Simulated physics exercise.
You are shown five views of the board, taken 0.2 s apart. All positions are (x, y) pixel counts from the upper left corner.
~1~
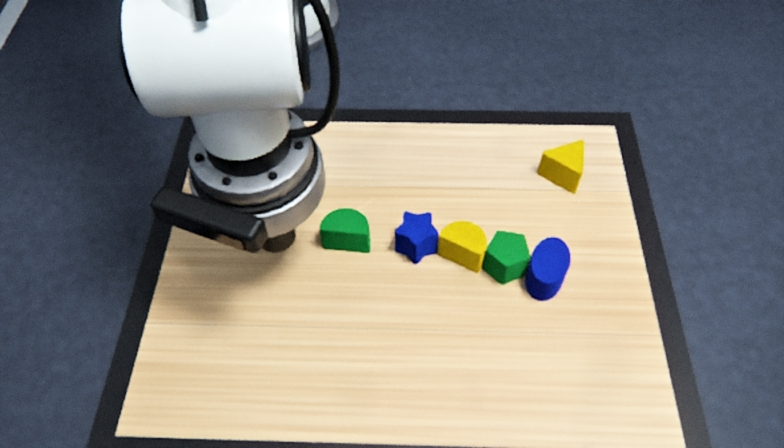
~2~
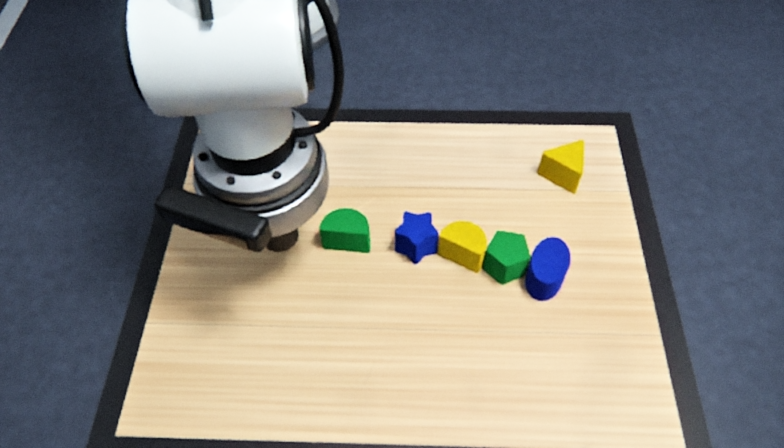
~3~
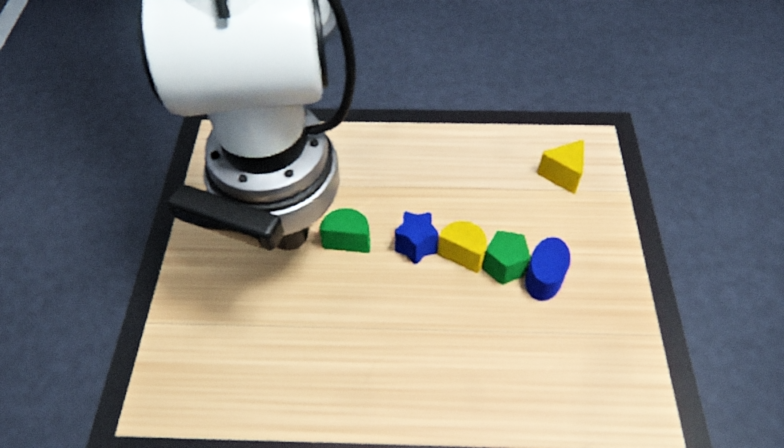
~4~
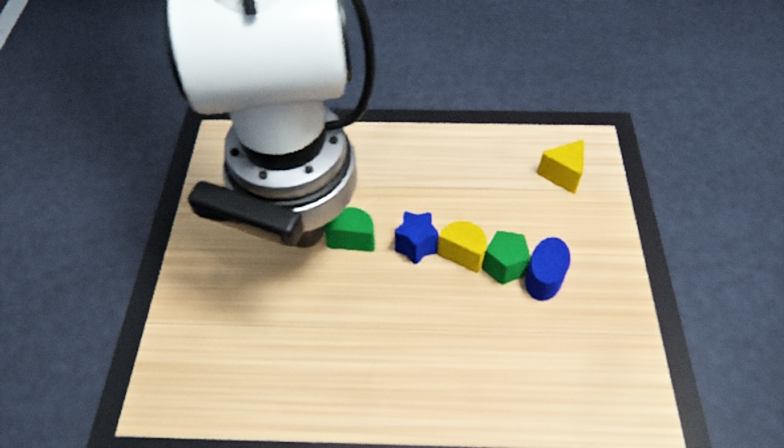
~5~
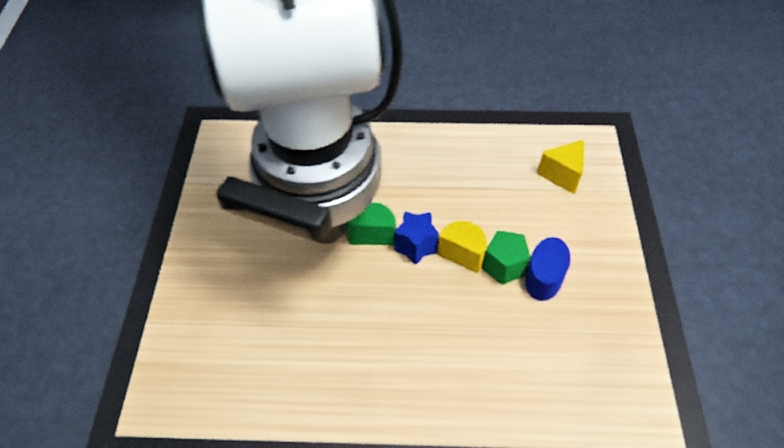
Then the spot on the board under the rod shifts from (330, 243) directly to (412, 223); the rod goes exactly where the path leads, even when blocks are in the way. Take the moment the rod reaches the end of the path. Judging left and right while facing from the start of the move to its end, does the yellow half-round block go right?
I expect so.
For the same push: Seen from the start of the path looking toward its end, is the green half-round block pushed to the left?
Going by the path, yes.
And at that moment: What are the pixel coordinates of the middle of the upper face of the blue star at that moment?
The middle of its upper face should be somewhere near (445, 223).
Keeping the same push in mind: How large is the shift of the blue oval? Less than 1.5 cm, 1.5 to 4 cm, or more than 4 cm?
Range: Under 1.5 cm.
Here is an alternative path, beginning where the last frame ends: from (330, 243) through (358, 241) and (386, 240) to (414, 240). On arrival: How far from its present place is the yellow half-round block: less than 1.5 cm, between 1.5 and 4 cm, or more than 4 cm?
The best fit is 1.5 to 4 cm.
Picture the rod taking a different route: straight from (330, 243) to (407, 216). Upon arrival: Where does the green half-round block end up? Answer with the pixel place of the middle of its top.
About (446, 181).
On the path given first. Halfway along, rod at (370, 218); green half-round block at (409, 197), turned 20° anticlockwise; blue star at (430, 221), turned 40° clockwise; yellow half-round block at (469, 238).
At the end, rod at (412, 208); green half-round block at (443, 181), turned 50° anticlockwise; blue star at (445, 223), turned 70° clockwise; yellow half-round block at (474, 246); green pentagonal block at (515, 252), turned 25° anticlockwise; blue oval at (557, 259).
